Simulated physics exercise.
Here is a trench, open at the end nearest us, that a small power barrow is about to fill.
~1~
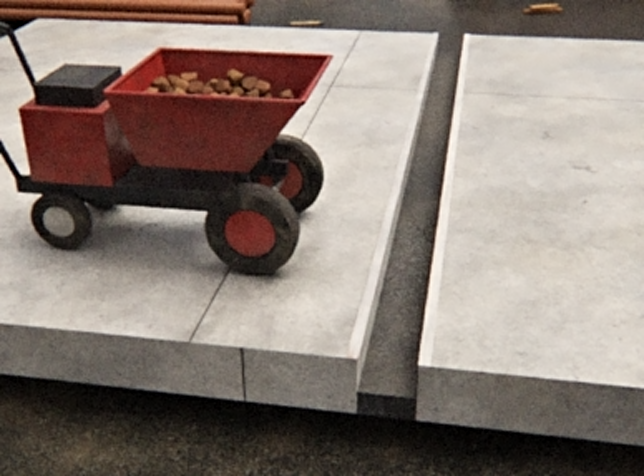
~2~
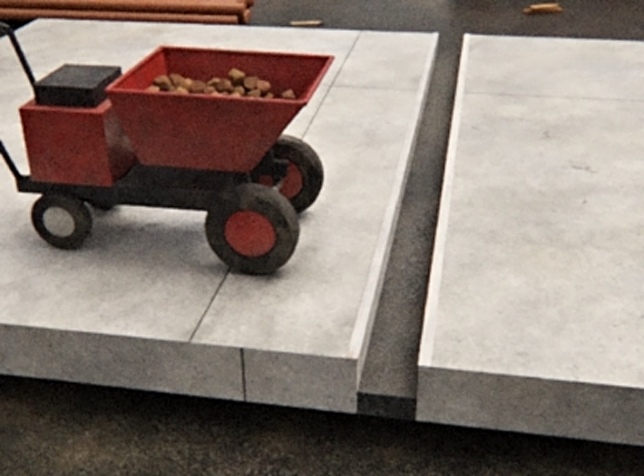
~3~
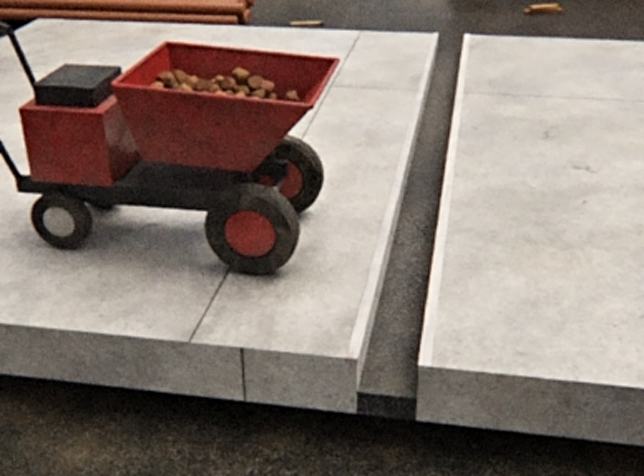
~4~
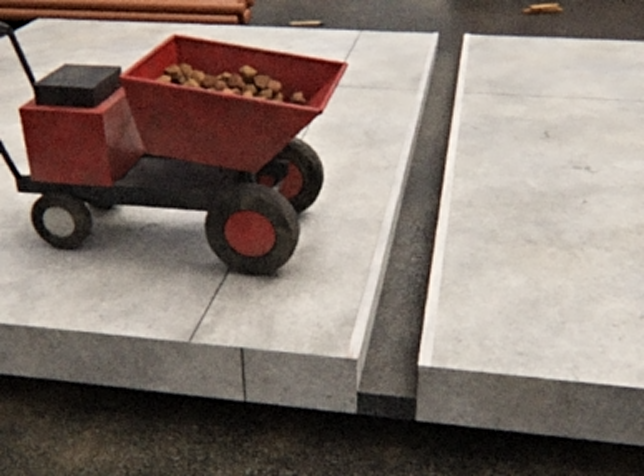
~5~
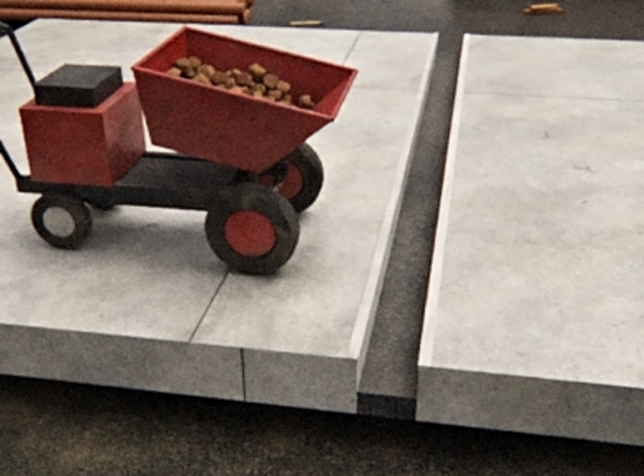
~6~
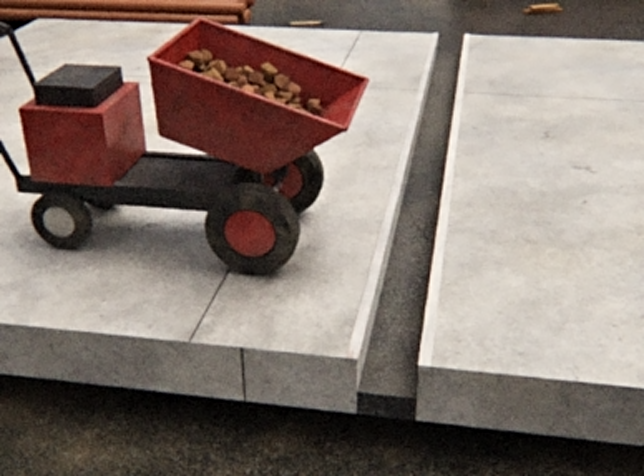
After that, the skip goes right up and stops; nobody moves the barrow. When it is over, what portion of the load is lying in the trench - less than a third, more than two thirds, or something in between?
Something in between is lying there.
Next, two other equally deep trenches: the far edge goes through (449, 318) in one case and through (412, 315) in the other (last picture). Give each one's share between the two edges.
First case 70 %, second case 30 %.
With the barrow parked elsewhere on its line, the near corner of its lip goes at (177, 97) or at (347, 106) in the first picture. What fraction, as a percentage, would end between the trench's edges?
Roughly 20 per cent first, then roughly 0 per cent.
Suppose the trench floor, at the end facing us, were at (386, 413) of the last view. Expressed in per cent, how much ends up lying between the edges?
The share would be around 50 in a hundred.
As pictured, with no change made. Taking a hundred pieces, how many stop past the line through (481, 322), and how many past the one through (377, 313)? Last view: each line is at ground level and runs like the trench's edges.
I'd say about 20 and about 100 in a hundred.
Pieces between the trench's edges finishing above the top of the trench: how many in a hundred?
Around 10 per cent.
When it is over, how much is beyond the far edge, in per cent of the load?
It works out to roughly 50 percent.
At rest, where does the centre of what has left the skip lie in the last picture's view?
Somewhere around (438, 249) in the last picture.
Just after the last frame, skip tipped steeply; every one in the skip.
A moment on, skip tipped steeply; almost all in the skip; about a tenth in or heaped over the trench; just a few beyond it; just a few falling.
Further on, skip tipped right over; about a tenth in the skip; roughly a third in or heaped over the trench; roughly half beyond it.
When it is over, skip tipped right over; roughly half in or heaped over the trench; roughly half beyond it.
